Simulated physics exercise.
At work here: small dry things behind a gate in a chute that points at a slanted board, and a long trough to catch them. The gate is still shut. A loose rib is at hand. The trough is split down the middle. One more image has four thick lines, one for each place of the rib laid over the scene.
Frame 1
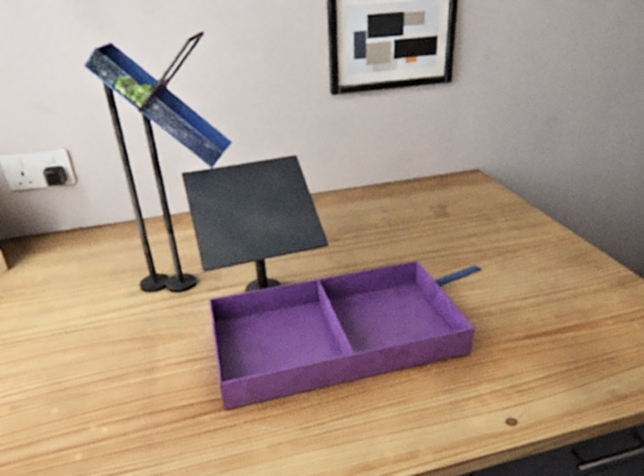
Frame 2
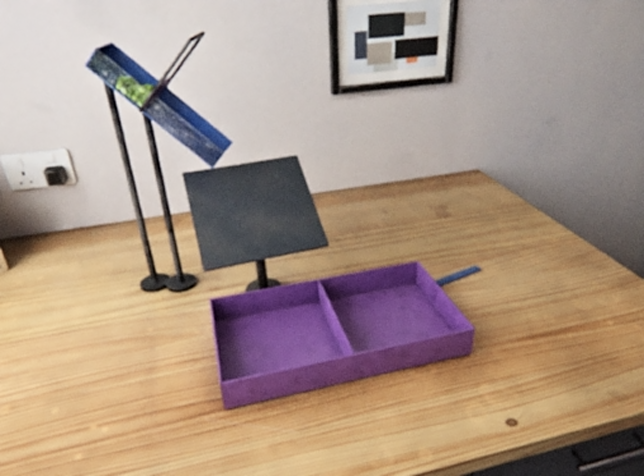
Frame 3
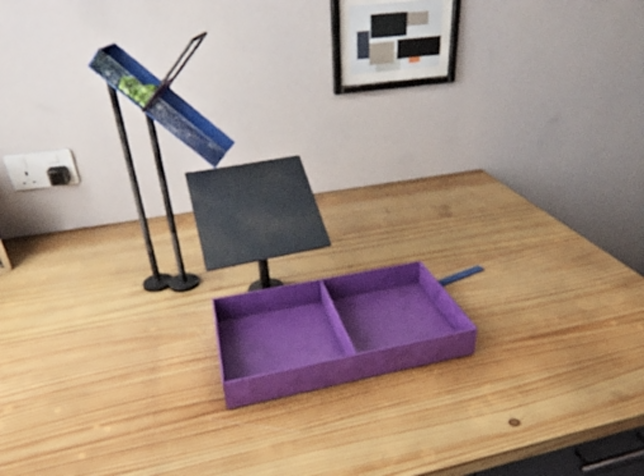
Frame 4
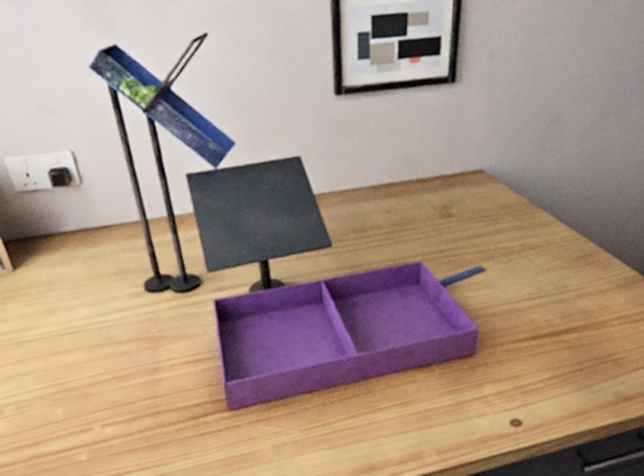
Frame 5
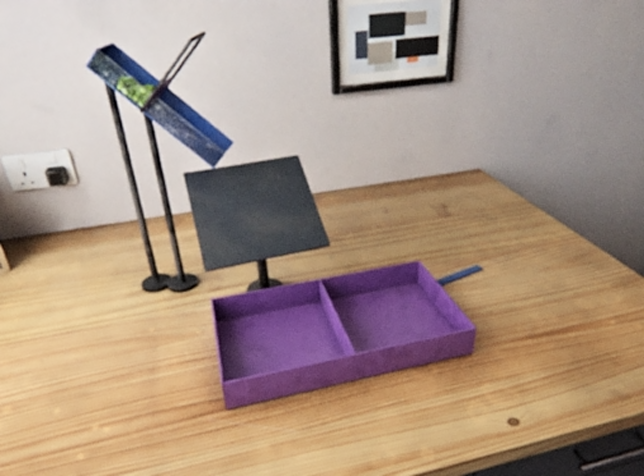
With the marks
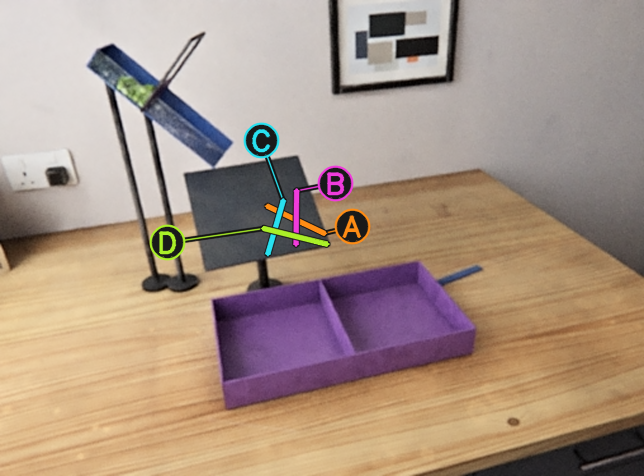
In the video, a tilted blue chute holding small green pieces stands on thin black supports above a slanted dark board, with a divided purple trough on the wooden table; nothing moves apart from slight shifts of the view.
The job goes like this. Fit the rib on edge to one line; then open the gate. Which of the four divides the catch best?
Best: A.
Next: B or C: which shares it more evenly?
Line C.
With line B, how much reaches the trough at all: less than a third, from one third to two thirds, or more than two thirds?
Line B gives more than two thirds.
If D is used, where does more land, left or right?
More lands on the right.
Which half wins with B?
More lands on the left.
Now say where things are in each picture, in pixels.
The first frame shows load behind the gate near (140, 89), dried peas; lip of the chute near (217, 162), sloping fairly steeply.
The second frame shows middle of the board near (254, 208), tilted fairly steeply; middle of its low edge near (269, 257); of its high edge near (241, 163).
The third frame shows front corners of the trough near (223, 383) and (477, 328); front end of its middle wall near (357, 354); gate still shut near (165, 85).
The fourth frame shows middle of the load near (145, 91); lip near (221, 163).
The fifth frame shows middle of the load near (142, 90); lip near (218, 162).
On the marked copy, line A from (267, 206) to (324, 233); line B from (296, 190) to (296, 244); line C from (283, 200) to (267, 253); line D from (263, 228) to (326, 244).
If A is chosen, of what is caught, close to half in the left half, close to half in the right.
If B is chosen, of what is caught, all but a few in the left half, only a few in the right.
If C is chosen, of what is caught, the bulk in the left half, a small share in the right.
If D is chosen, of what is caught, a small share in the left half, the bulk in the right.
